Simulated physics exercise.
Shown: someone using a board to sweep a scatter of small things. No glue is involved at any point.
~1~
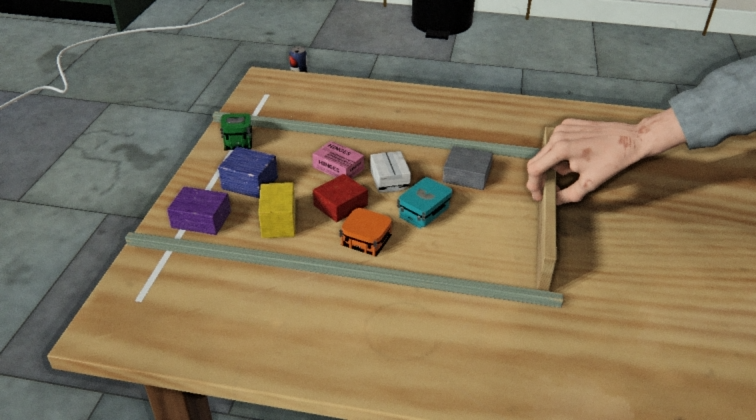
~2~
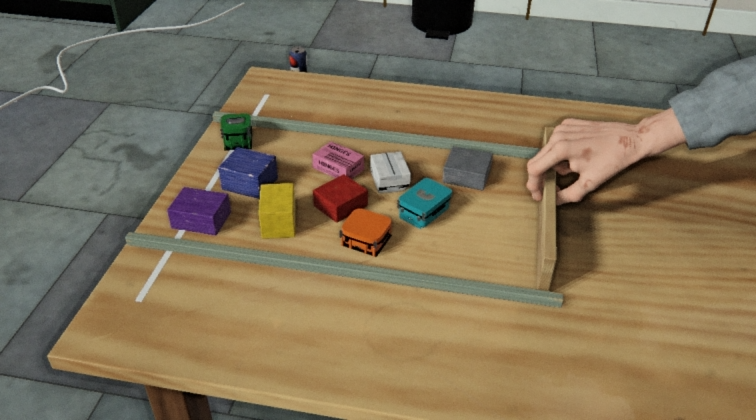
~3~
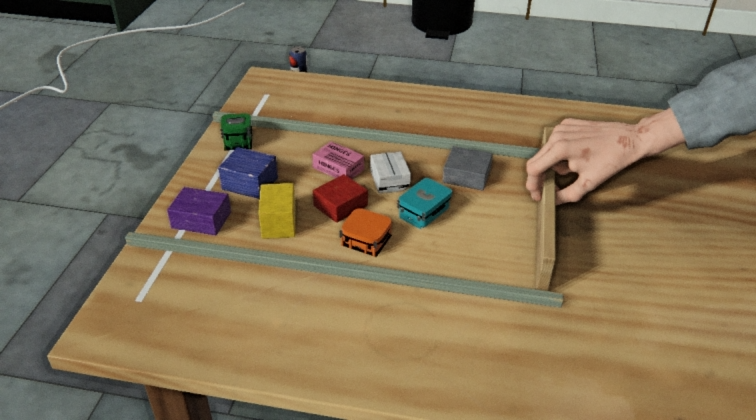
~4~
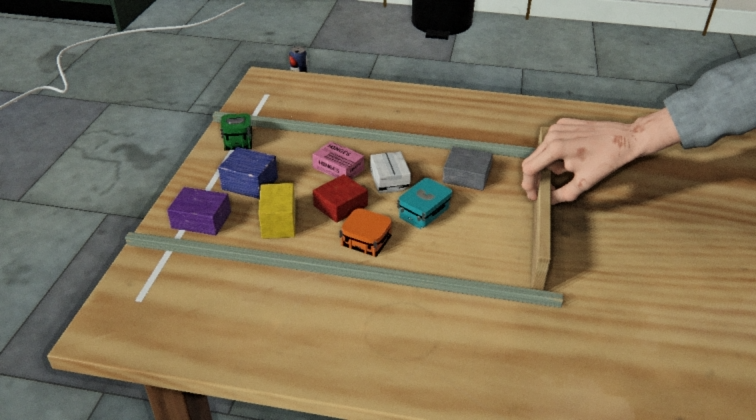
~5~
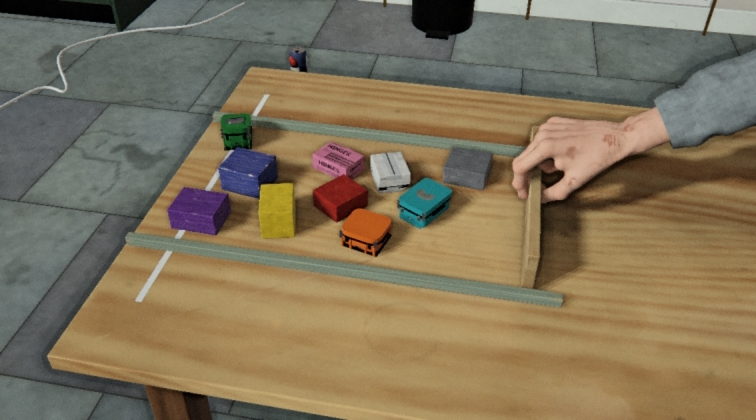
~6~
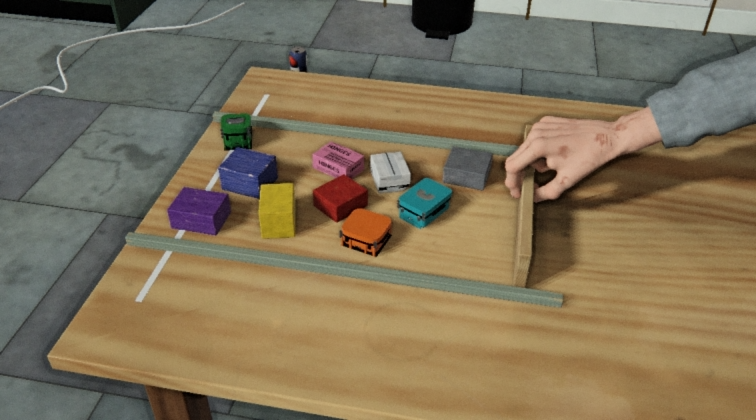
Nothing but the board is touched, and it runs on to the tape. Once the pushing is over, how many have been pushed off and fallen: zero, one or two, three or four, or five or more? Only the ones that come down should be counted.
Five or more have.
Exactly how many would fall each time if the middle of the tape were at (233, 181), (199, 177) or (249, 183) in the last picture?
Floor tally per try: 3 / 7 / 3.
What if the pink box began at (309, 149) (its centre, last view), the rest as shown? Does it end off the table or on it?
From that start, the object then does not stay.
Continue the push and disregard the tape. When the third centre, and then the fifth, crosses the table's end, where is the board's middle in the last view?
Its middle is near (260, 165) and then near (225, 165).
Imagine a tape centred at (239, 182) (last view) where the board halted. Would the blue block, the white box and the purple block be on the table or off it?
In order, the blue block goes off the edge, then the white box keeps its spot, then the purple block goes off the edge.
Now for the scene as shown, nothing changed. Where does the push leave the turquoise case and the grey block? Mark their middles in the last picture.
In the last picture, roughly (193, 178) and (215, 138).
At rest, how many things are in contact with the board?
It's touching 3 at the end.
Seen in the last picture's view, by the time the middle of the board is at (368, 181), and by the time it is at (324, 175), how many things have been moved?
At first I count 7, and then 9.
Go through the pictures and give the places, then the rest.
Green case (237, 131); purple block (200, 210); blue block (249, 173); board (547, 203); tape (215, 179), in the first picture.
Purple block (200, 211); red block (340, 198), in the second picture.
Blue block (249, 173); white box (390, 172), in the third picture.
Green case (237, 132); turquoise case (425, 204), in the fourth picture.
Purple block (200, 211); board (532, 201), in the fifth picture.
Green case (237, 132); purple block (200, 211); blue block (249, 173); board (525, 200); tape (215, 179), in the sixth picture.
A little later, none off yet; green case at rest near (237, 132); purple block at rest near (200, 211); blue block at rest near (249, 173).
When it is over, the number that fall off is five or more; down, white box, red block, pink box, yellow block, blue block, purple block and green case.
